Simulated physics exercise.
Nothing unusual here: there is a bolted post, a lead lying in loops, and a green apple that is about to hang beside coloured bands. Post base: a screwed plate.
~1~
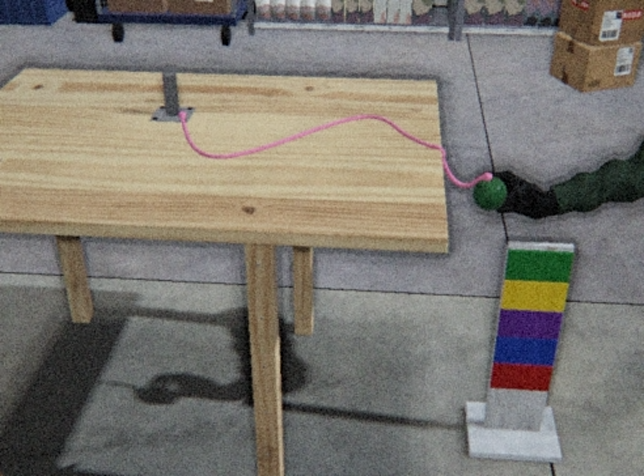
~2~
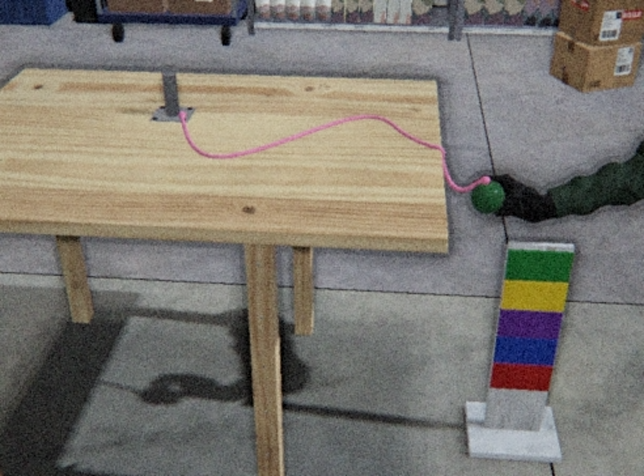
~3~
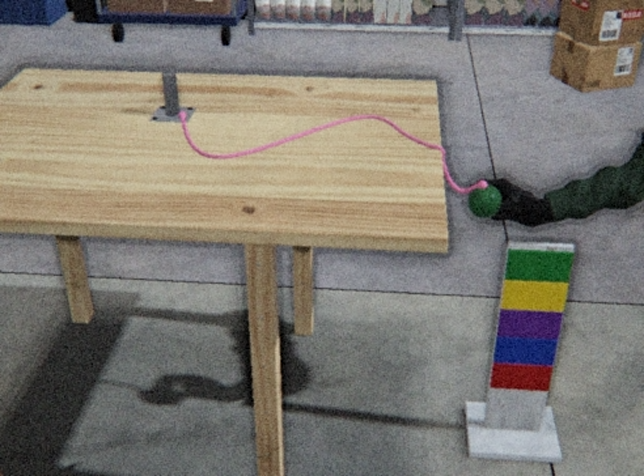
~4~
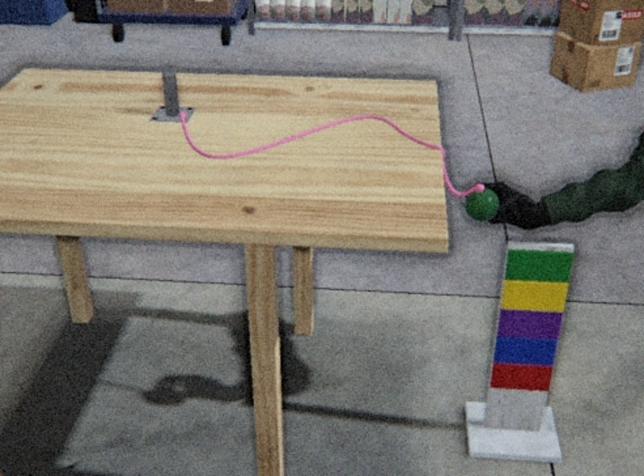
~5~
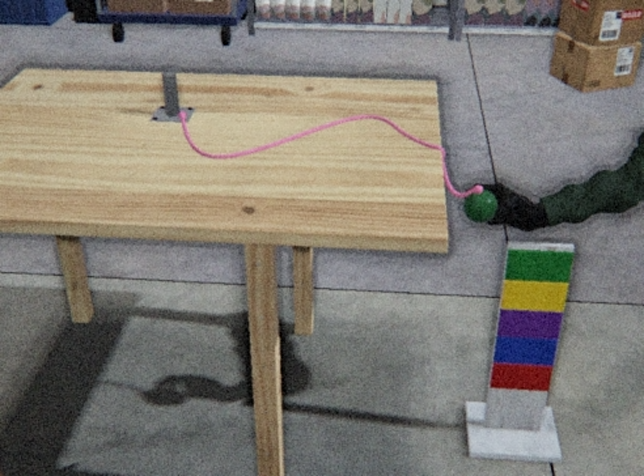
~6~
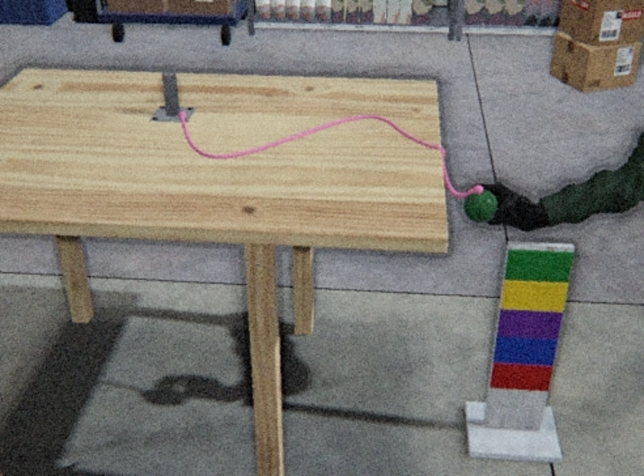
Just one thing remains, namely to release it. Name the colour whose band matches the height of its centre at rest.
That would be blue.
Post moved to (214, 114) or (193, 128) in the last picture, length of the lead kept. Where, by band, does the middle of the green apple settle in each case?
Red; red.
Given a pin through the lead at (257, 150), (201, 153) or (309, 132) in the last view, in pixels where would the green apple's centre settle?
Near (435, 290), then (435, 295), then (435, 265).
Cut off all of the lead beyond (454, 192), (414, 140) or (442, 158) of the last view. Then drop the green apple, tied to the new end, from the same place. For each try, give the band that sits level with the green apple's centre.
Try by try, the answer is purple; green; yellow.
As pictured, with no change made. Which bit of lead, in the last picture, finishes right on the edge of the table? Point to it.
Near pixel (349, 120).
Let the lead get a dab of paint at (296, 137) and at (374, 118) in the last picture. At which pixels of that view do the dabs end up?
In that view they sit near (373, 142) and near (440, 181).
Soon after, apple near (441, 327); level with purple.
After that, apple near (422, 339); level with blue.
In the end, apple near (425, 339); level with blue. Its middle rests at the blue band.
